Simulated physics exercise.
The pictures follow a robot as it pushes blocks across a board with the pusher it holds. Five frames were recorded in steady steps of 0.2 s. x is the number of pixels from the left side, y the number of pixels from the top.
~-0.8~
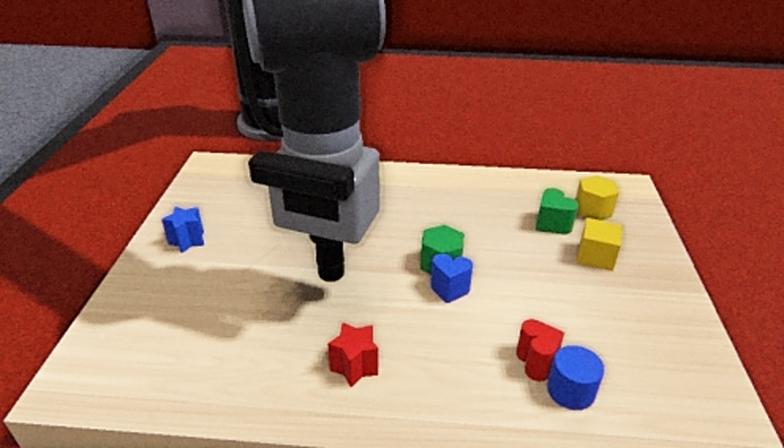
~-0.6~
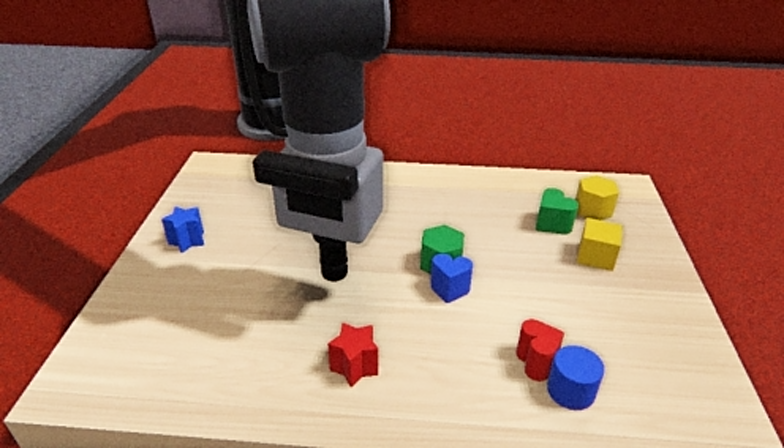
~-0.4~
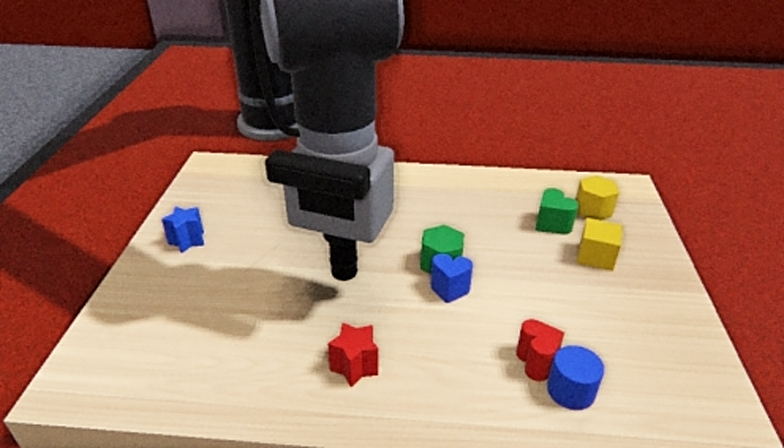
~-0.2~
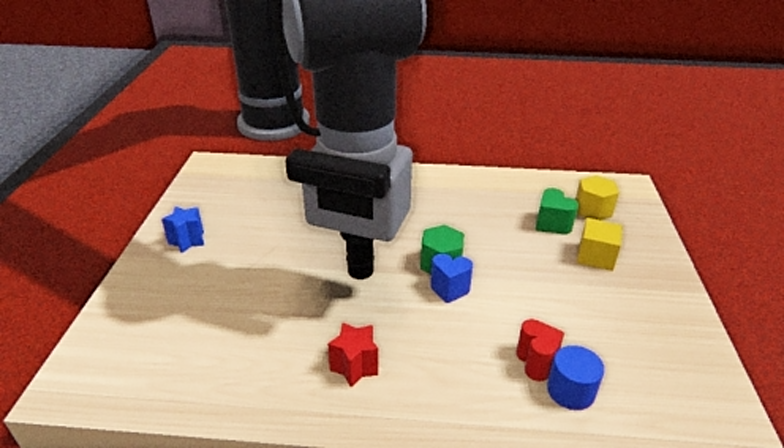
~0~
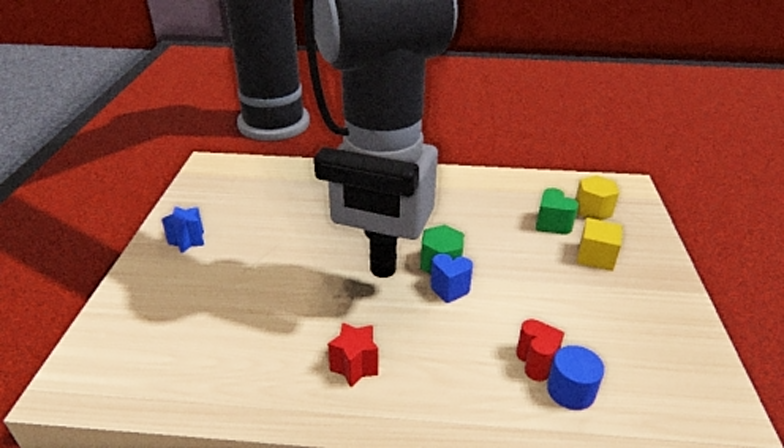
At the start, a robot arm holds its dark pusher low over a pale wooden board, between a blue star and a green six-sided block touching a blue heart. The arm shifts slightly right, then travels further right, closing most of the gap to those two blocks, while every block stays still.
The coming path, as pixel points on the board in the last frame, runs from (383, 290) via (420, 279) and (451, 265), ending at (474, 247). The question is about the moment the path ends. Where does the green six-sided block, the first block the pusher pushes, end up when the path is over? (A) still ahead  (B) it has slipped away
My pick is A.
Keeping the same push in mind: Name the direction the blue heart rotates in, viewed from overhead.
Clockwise, from overhead.
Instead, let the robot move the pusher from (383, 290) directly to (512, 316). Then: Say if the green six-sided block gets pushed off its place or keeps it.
Right where it was.
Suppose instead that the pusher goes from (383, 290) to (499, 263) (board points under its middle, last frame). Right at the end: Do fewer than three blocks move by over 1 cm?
Yes, it checks out.
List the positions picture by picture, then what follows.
In the first picture, lower end of the pusher at (331, 274), tops of blocks, green six-sided block at (443, 238), blue heart at (452, 264).
In the second picture, pusher at (335, 274), blocks as before.
In the third picture, pusher at (344, 273), blocks as before.
In the fourth picture, pusher at (361, 272), blocks as before.
In the fifth picture, pusher at (383, 271), green six-sided block at (443, 238), blue heart at (452, 264).
The first path, step by step. One third of the way, pusher at (421, 259); nothing pushed yet.
Two thirds of the way, pusher at (453, 245); green six-sided block at (471, 222), turned 15° anticlockwise; blue heart at (464, 262), turned 40° clockwise.
At the end, pusher at (476, 228); green six-sided block at (492, 206), turned 15° anticlockwise; blue heart at (464, 262), turned 40° clockwise.
